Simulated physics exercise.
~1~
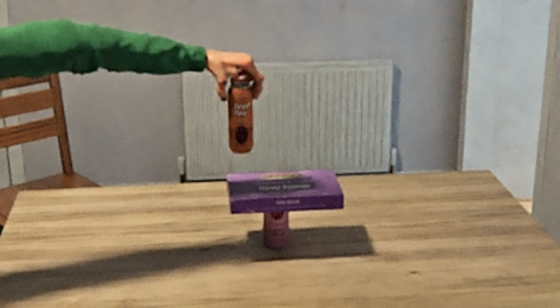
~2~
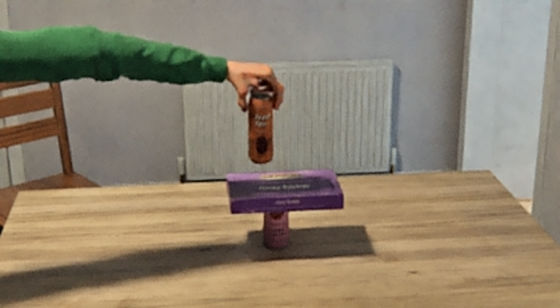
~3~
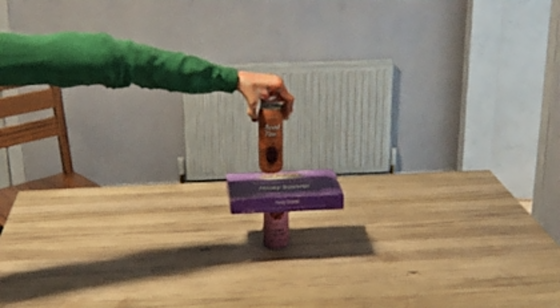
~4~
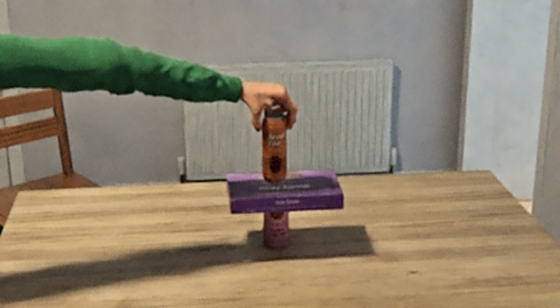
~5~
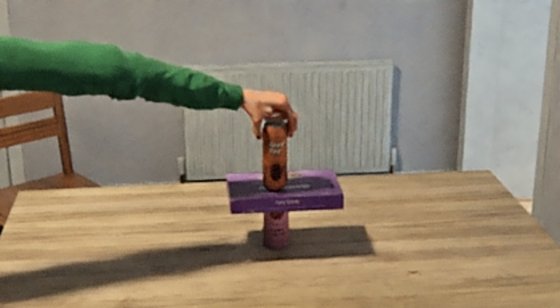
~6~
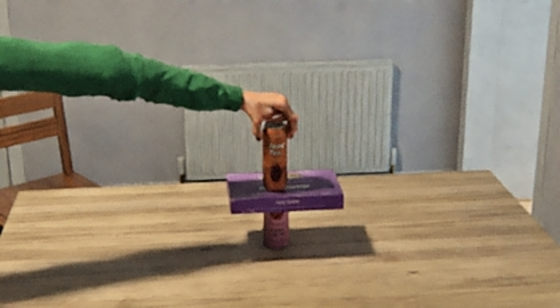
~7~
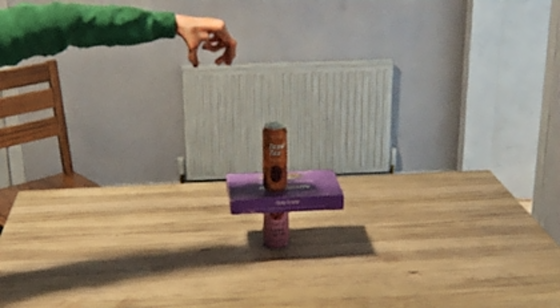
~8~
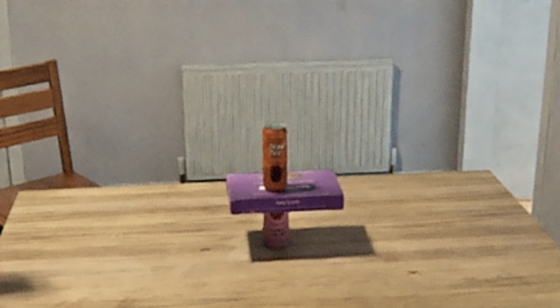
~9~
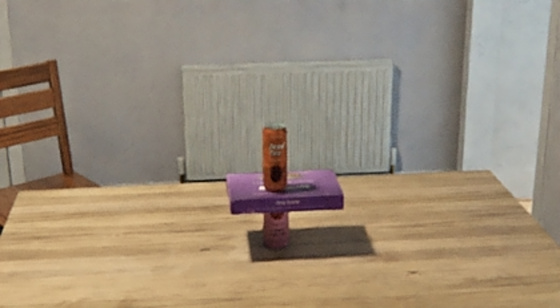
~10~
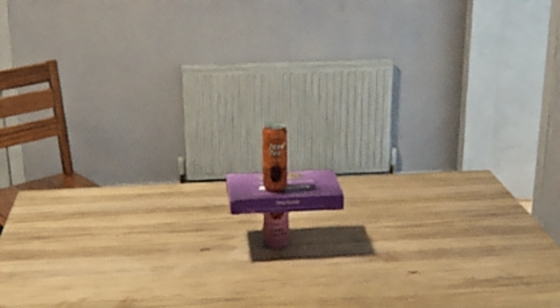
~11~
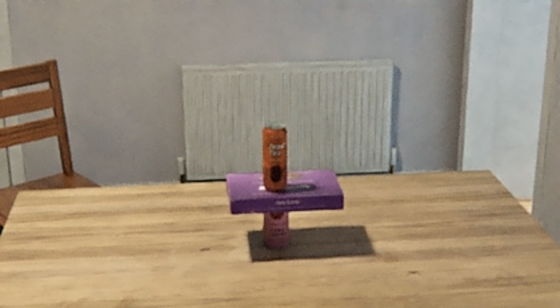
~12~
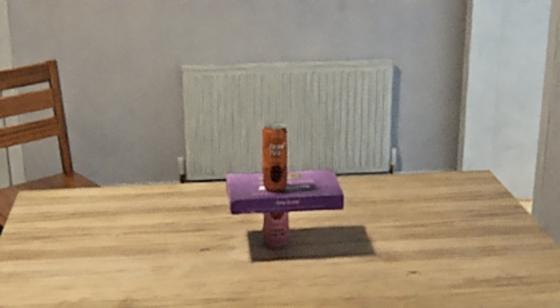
To begin with, a purple packet lies flat on top of an upright pink tin on a wooden table, while a hand in a green sleeve holds an orange can above it. The hand moves the can a little to the right and lowers it toward the packet. It sets the can upright on the packet, just above the tin, and keeps hold of its top briefly. Then the fingers let go, and the arm draws back to the left and out of view. The can, packet and tin stay still, and the stack remains balanced.
